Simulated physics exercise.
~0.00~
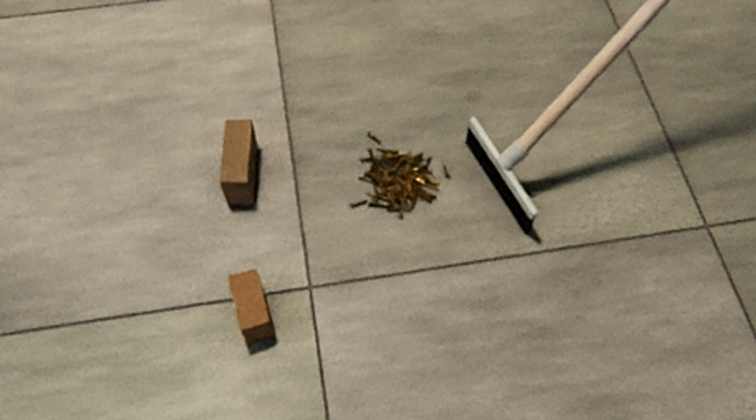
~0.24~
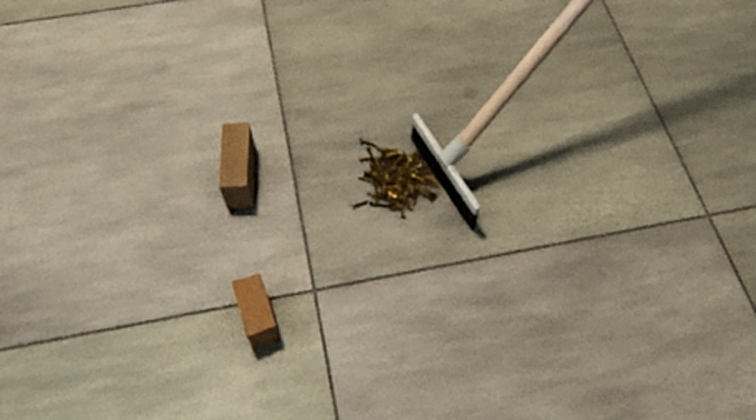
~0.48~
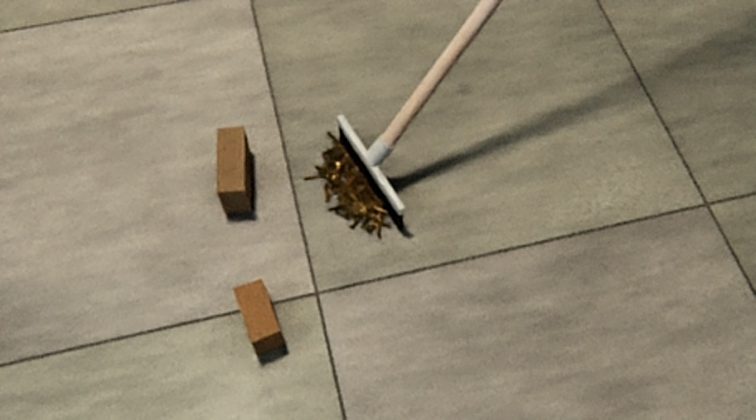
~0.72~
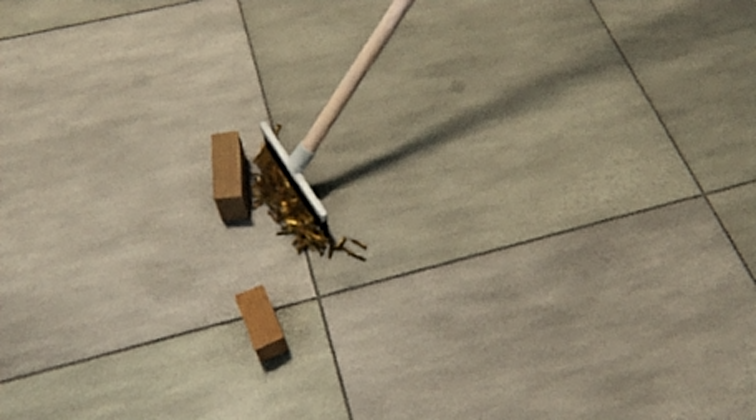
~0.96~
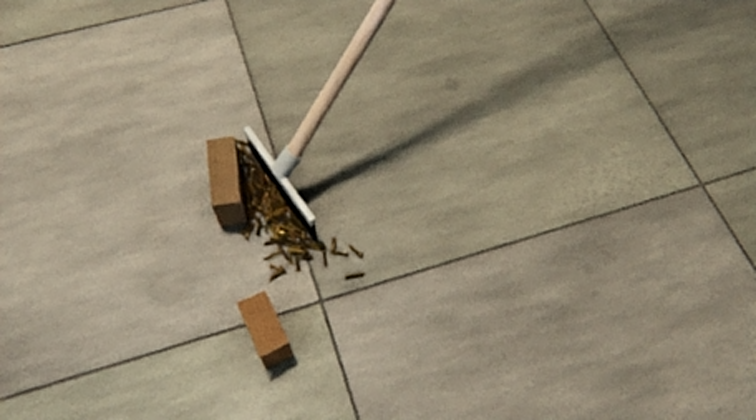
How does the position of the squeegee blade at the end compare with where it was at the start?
At the start the blade stands clear to the right of the pile, well away from the blocks. By the end it is much farther left, close to the upper block with pieces packed between them.
On a grey tiled floor, a squeegee with a pale handle moves left and pushes a pile of small brass-coloured pieces toward two brown blocks. The pieces bunch up against the upper block, with some straggling below the blade, and nearly all remain short of the gap.
